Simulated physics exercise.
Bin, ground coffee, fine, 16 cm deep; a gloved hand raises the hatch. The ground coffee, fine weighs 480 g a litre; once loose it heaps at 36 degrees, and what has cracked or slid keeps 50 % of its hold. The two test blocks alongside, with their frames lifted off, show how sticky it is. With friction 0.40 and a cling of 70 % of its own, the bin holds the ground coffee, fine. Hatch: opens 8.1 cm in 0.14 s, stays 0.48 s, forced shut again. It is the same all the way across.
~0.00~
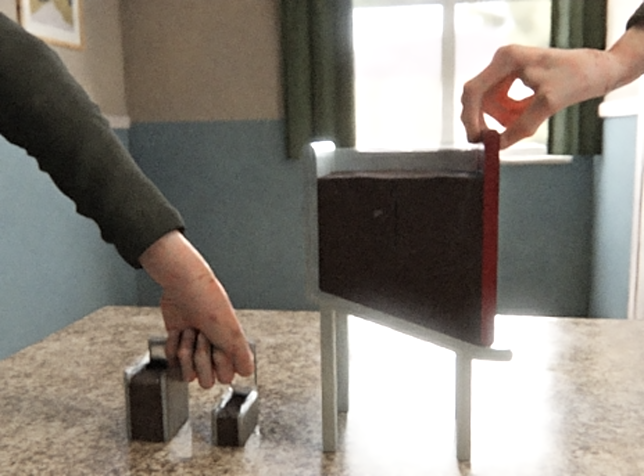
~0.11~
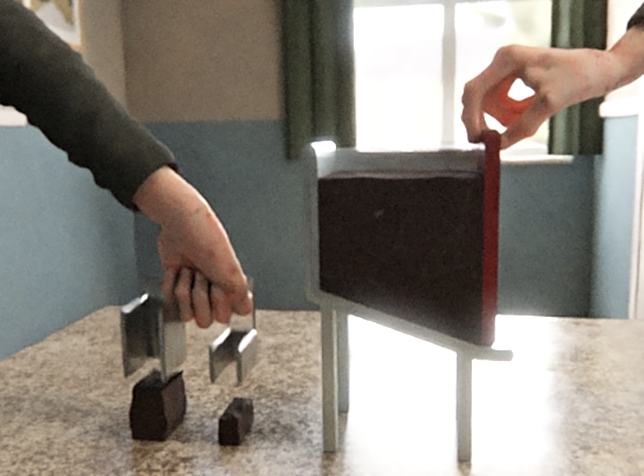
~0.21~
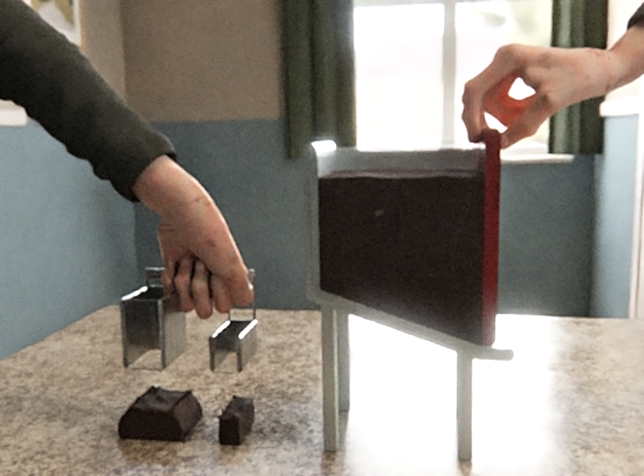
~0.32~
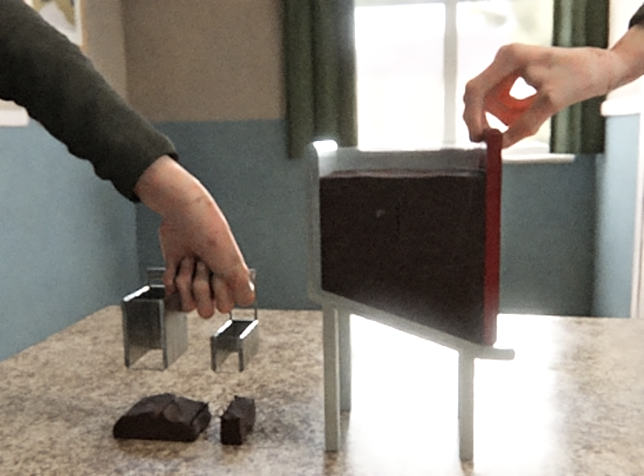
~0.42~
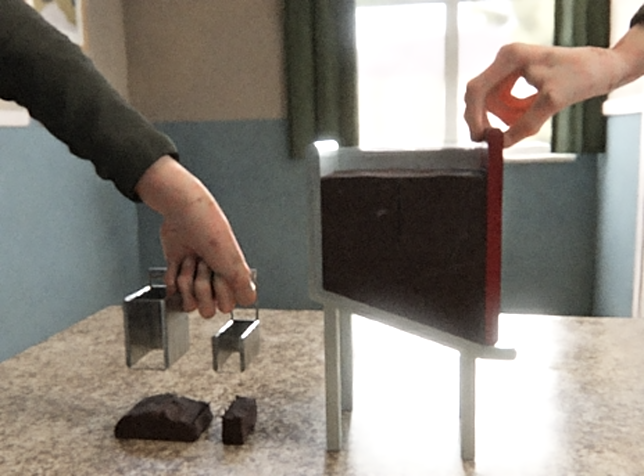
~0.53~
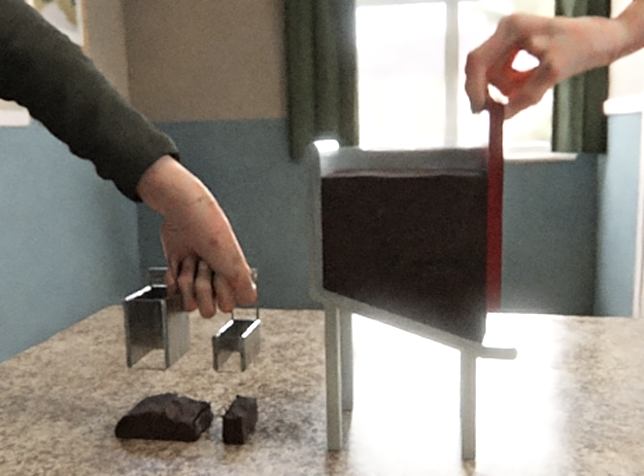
At first, a hand on the left lifts metal sleeves off two small dark blocks while another hand holds a red hatch against a raised bin of dark material. The larger block slumps into a low lump as the smaller stays upright, then the right hand raises the hatch slightly.
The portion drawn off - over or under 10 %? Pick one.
Over.
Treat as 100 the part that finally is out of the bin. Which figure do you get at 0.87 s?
Close to 40 in a hundred.
After 0.69 s, the hatch is 8.1 cm open and 0 % is out.
After 0.87 s, the hatch is 8.1 cm open and 9 % is out.
After 1.06 s, the hatch is 8.1 cm open and 18 % is out.
After 1.25 s, the hatch is 1.9 cm open and 25 % is out.
After 1.68 s, the hatch is shut and 26 % is out.
